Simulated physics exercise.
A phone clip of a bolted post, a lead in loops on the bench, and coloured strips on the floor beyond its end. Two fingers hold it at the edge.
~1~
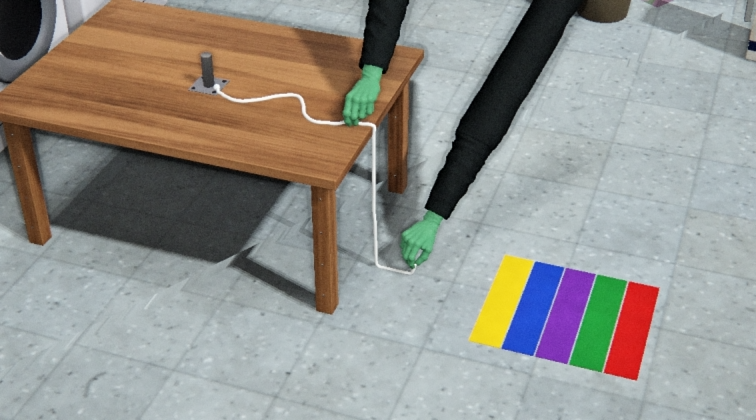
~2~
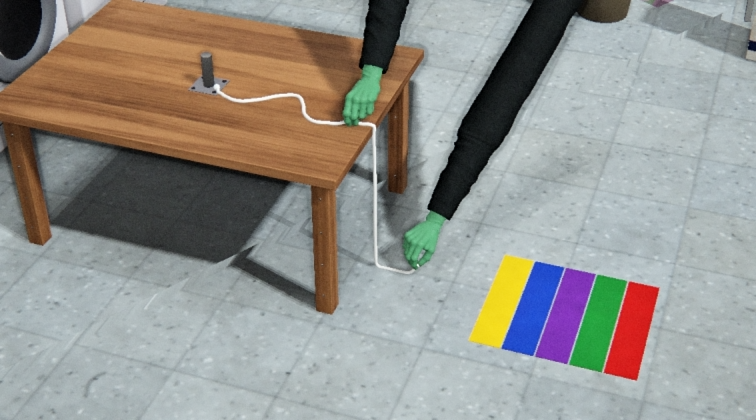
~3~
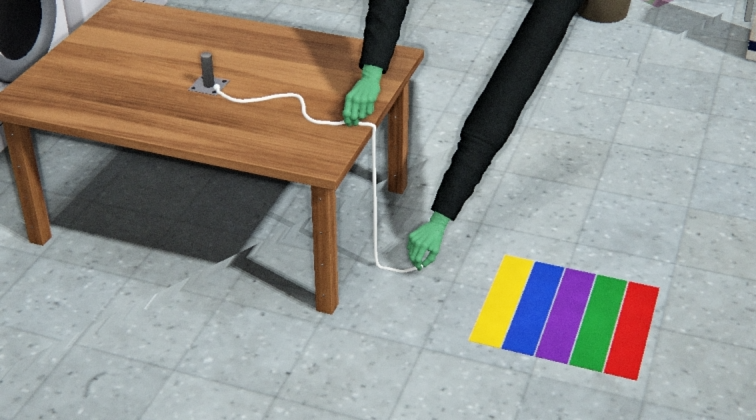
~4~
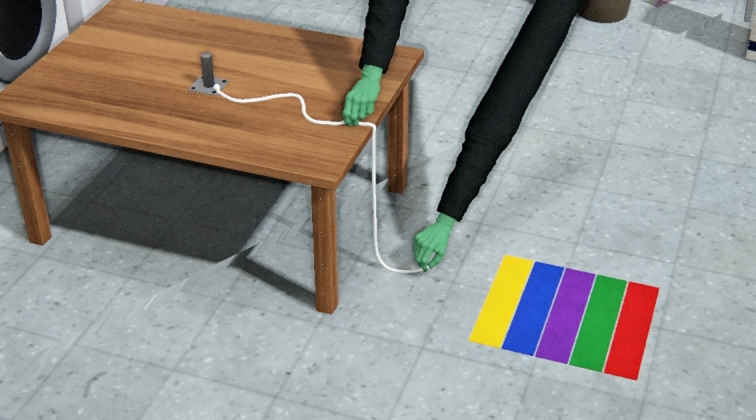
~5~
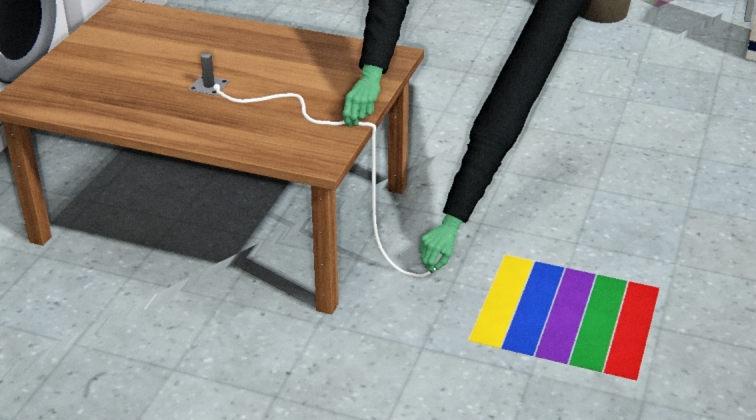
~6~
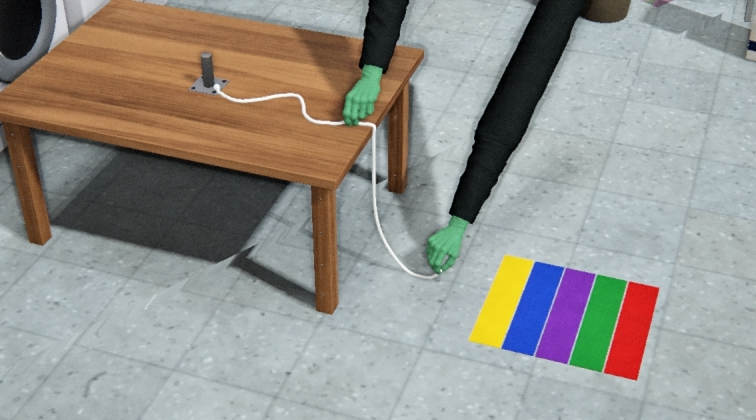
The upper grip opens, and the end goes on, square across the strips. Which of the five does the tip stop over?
It gets as far as the purple strip.
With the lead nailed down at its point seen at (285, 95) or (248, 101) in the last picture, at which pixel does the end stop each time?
Near (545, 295) and (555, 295).
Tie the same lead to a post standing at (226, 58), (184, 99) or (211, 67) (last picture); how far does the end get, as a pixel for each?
Near (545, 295), (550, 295) and (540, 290).
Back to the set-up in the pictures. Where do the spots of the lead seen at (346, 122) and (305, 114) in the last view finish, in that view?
About (382, 133), and the other about (338, 115).
Early on, end near (501, 284); over yellow.
Midway, end near (541, 293); over blue.
At the end of the slack, end near (567, 298); over purple. The purple one.
